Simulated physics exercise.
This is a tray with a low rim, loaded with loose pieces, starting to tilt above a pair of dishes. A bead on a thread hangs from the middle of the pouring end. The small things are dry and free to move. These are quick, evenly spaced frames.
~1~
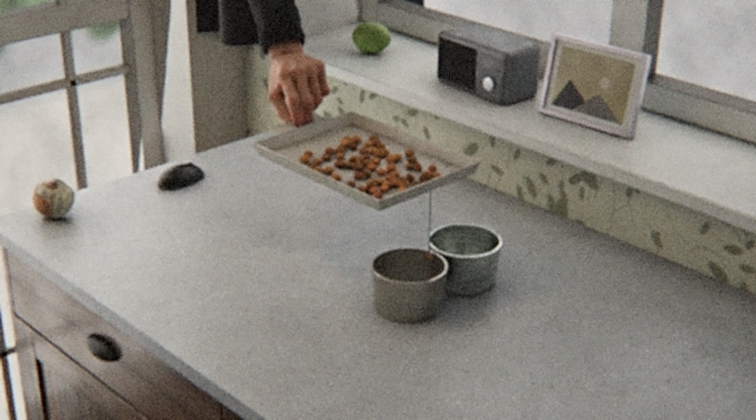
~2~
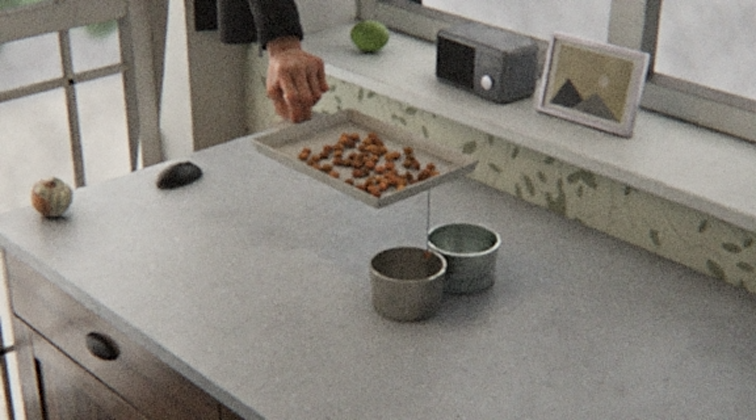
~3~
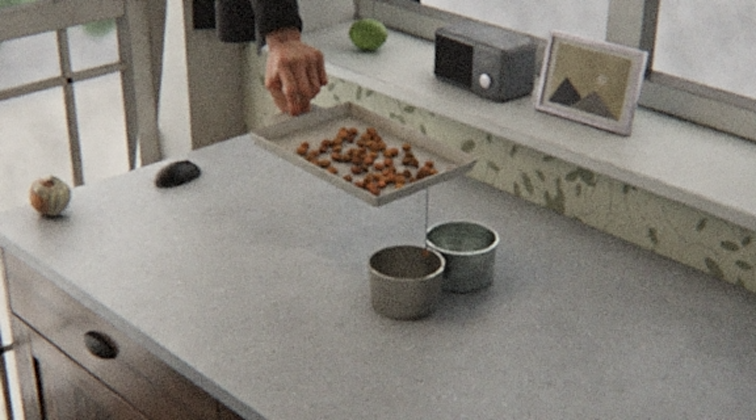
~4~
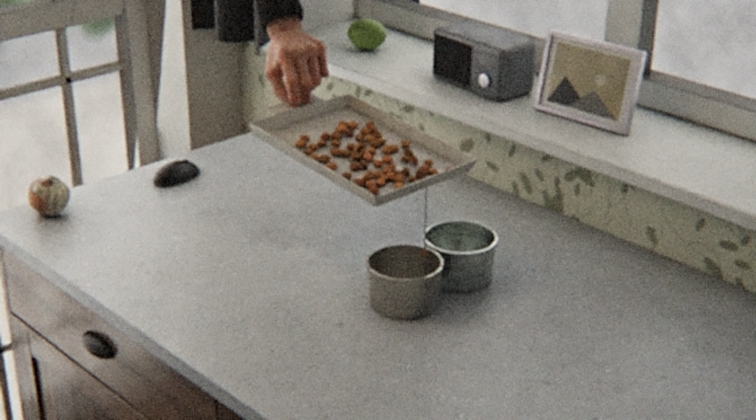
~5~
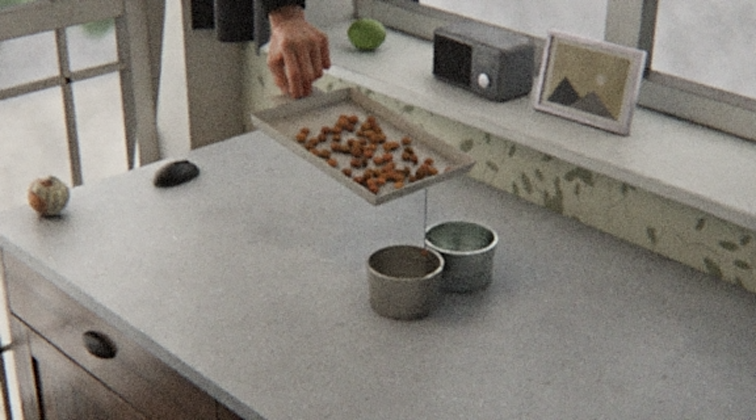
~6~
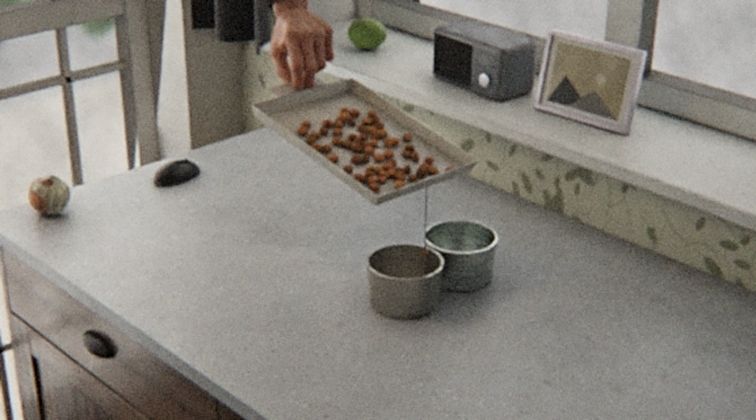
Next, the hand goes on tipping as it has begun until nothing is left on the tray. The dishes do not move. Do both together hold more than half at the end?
They take less than half between them.
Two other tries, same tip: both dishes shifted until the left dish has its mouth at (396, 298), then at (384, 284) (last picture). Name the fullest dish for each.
First the right-hand dish, then the right-hand dish.
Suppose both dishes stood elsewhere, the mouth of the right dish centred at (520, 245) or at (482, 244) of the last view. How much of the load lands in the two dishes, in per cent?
First some 70, then 70 per cent.
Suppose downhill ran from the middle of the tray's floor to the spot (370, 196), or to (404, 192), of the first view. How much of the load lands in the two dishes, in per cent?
First some 0, then 0 per cent.
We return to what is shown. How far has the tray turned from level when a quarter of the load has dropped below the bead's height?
Roughly 90°.
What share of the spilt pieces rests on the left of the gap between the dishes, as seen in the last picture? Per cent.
Roughly 10 in a hundred.
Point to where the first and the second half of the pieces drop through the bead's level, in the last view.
First near (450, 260), later near (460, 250).
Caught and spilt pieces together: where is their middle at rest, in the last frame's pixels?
At about (477, 315).
Just after the last frame, tray tipped steeply; every one on the tray.
A moment on, tray tipped right over; roughly half on the tray; roughly a third outside both; roughly a quarter in the air.
Further on, tray tipped past a quarter turn; just a few in the left dish; just a few in the right dish; almost all outside both.
When it is over, tray tipped past a quarter turn; just a few in the left dish; just a few in the right dish; almost all outside both.
